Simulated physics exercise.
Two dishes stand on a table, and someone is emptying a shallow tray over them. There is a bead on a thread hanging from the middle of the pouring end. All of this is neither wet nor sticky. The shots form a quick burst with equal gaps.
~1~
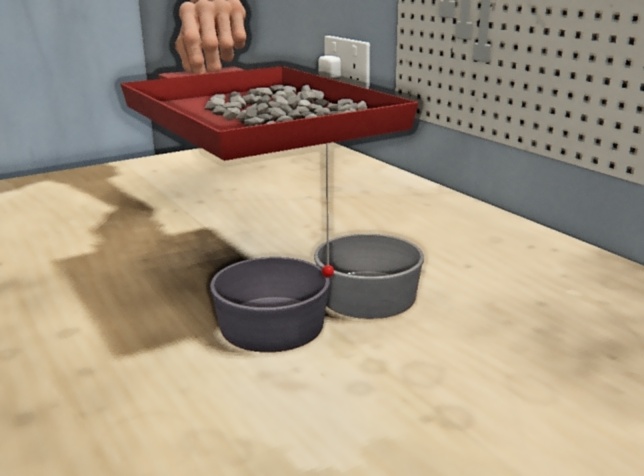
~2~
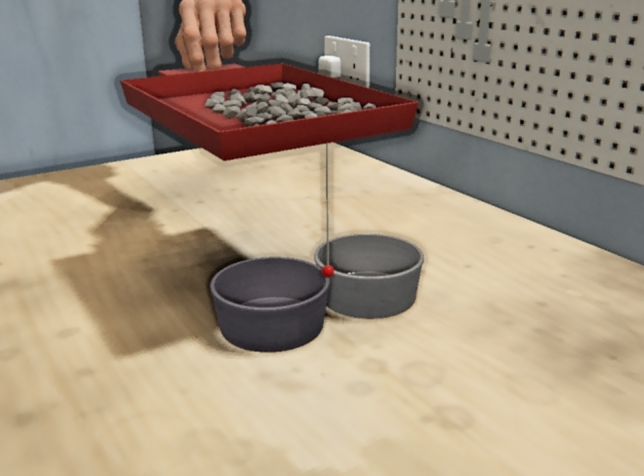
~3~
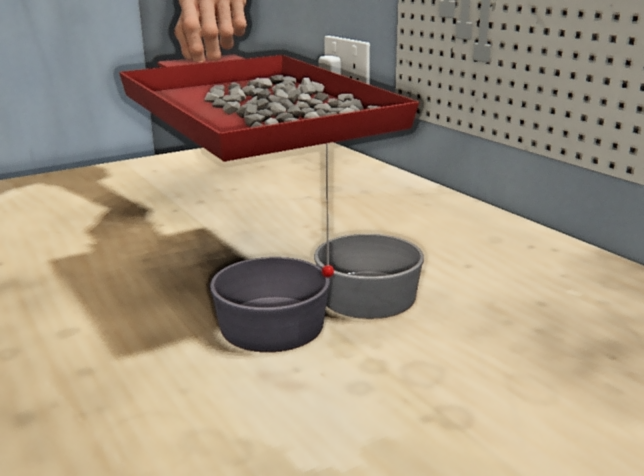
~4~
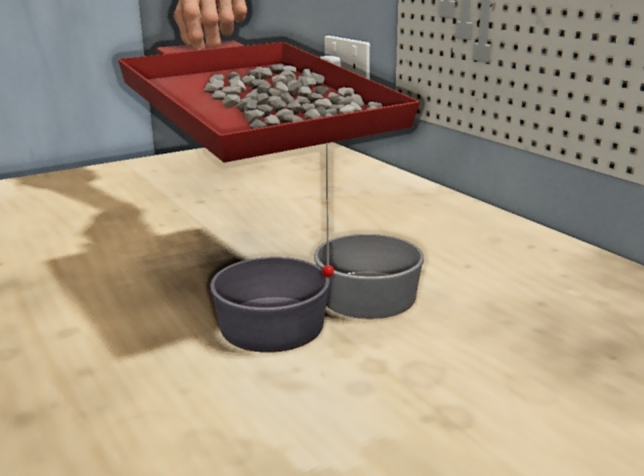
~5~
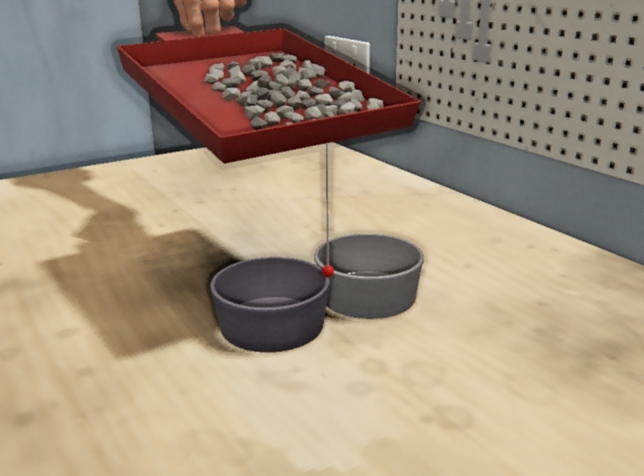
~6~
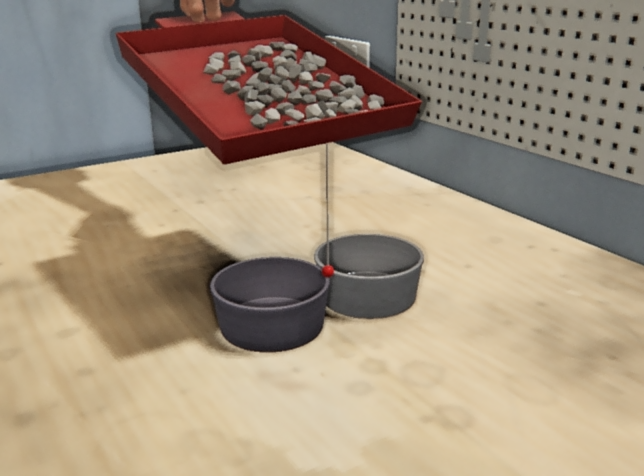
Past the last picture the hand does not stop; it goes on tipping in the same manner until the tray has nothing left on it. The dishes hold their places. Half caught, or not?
Catch falls short of half.
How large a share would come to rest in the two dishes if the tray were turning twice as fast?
It would come out near 0 per cent.
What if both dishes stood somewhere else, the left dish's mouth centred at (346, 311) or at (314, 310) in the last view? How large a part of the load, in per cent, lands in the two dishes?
First 60 per cent, second 50 per cent.
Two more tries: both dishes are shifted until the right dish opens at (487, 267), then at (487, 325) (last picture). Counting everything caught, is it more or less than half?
Taking the tries in order: A minor share, followed by a minor share.
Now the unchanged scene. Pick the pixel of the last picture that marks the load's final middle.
The centre ends up roughly at (335, 390).
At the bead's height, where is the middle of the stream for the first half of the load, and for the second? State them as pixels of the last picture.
It passes near (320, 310) first and then near (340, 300).
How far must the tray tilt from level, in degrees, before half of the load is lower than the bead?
It sits at roughly 105°.
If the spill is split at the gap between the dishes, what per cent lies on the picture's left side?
40 %, roughly.
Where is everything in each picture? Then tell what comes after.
In the first picture, corners of the pouring end near (222, 130) and (412, 102), level; middle of the load near (287, 111), bits of gravel; left dish near (299, 323); right dish near (401, 291); bead on its thread near (328, 271).
In the second picture, corners of the pouring end near (222, 130) and (412, 102), level; middle of the load near (287, 109).
In the third picture, corners of the pouring end near (222, 131) and (413, 101), tipped barely, lowest at the left corner; middle of the load near (287, 105).
In the fourth picture, corners of the pouring end near (223, 133) and (414, 101), tipped a little, lowest at the left corner; middle of the load near (287, 99).
In the fifth picture, corners of the pouring end near (224, 135) and (414, 100), tipped a little, lowest at the left corner; middle of the load near (288, 93).
In the sixth picture, corners of the pouring end near (224, 136) and (415, 100), tipped a little, lowest at the left corner; middle of the load near (288, 87); left dish near (299, 323); right dish near (401, 291).
Shortly afterwards, tray tipped steeply; all but a few on the tray; only a few in the air.
Next, tray tipped right over; near half on the tray; near a quarter outside both; near a quarter in the air.
Some moments later, tray tipped past a quarter turn; the whole lot outside both.
In the end, tray tipped past a quarter turn; none at all in the left dish; none at all in the right dish; the whole lot outside both.
